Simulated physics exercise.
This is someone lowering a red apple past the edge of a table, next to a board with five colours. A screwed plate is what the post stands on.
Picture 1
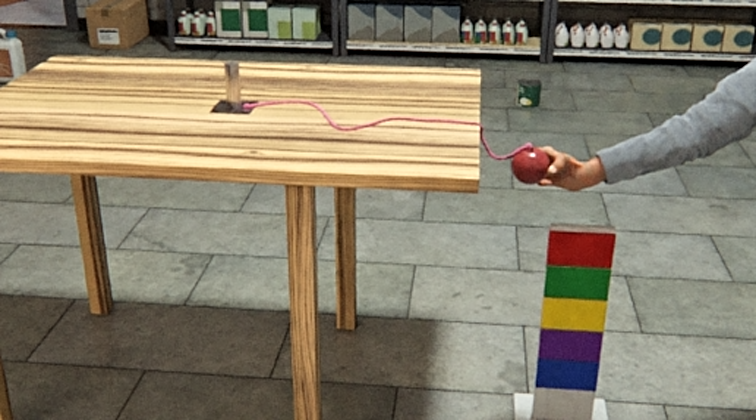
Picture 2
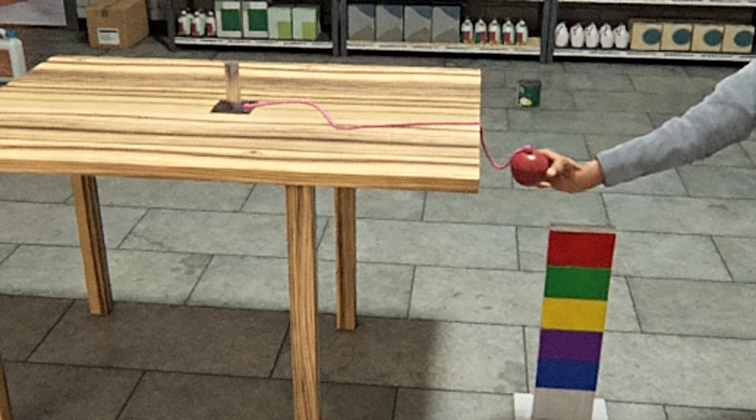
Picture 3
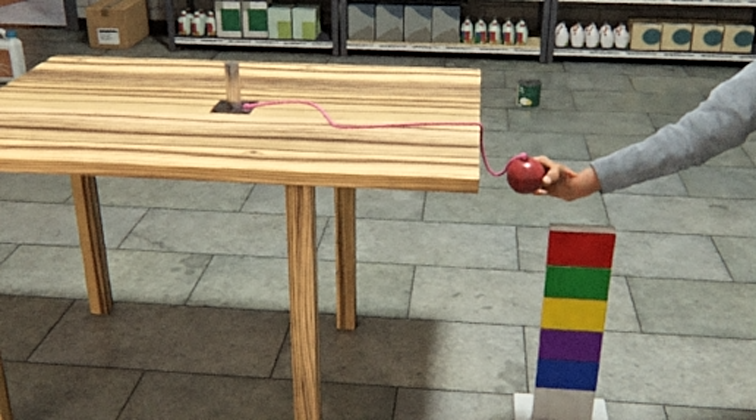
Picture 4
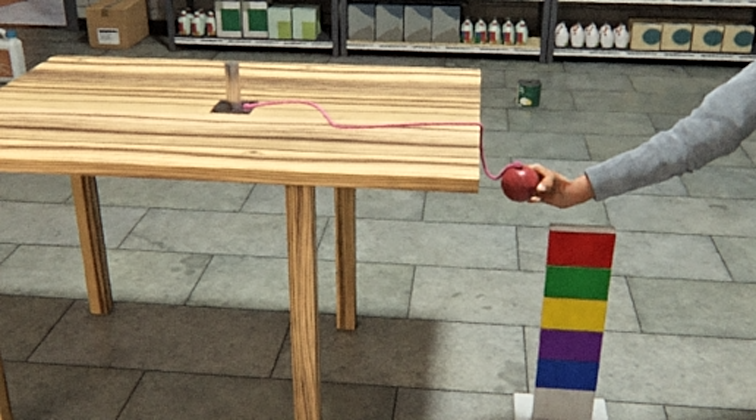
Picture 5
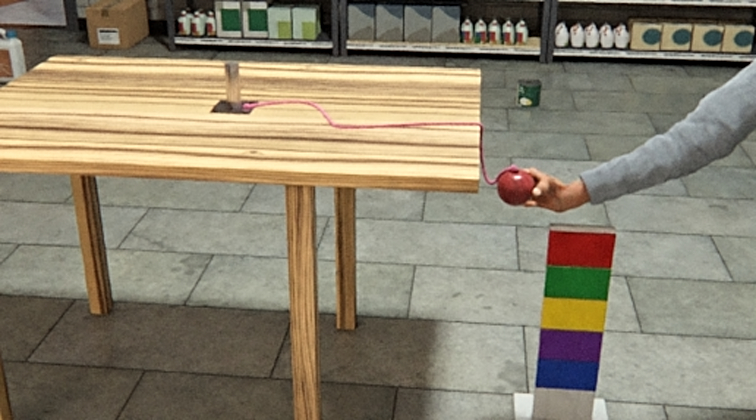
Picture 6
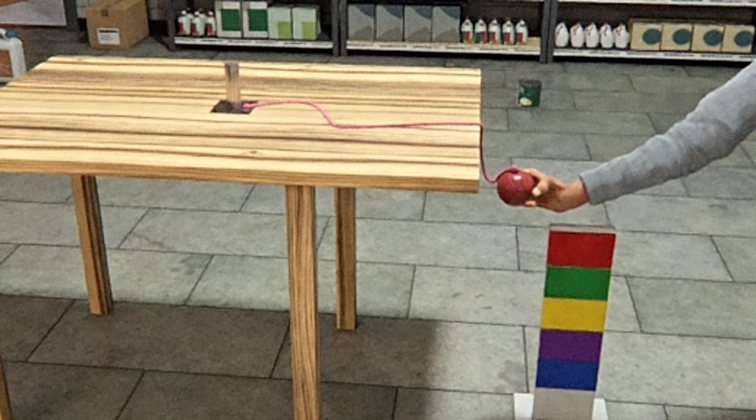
We see a hand holding a red apple tied to a pink shoelace, which runs from a post on a striped wooden table; the hand lowers the apple slightly and leftward beside the table edge, above a multicoloured panel.
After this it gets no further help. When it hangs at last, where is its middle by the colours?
By the colours, at green.
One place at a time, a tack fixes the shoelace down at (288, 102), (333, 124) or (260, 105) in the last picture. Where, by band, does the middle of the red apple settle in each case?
Green, then red, then green.
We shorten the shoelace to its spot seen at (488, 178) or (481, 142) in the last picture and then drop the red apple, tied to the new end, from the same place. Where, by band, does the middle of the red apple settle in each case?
In order, the results are red and higher than all five.
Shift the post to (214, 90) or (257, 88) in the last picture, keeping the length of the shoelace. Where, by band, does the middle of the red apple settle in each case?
The first case gives red, the second gives green.
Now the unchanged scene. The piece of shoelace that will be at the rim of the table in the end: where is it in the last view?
The point at (432, 124).
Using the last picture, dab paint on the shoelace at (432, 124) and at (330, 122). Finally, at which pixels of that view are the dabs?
(480, 126) for the first, (372, 114) for the second.
Soon after, apple near (478, 256); level with red.
After that, apple near (462, 263); level with green.
In the end, apple near (475, 268); level with green. The green one.
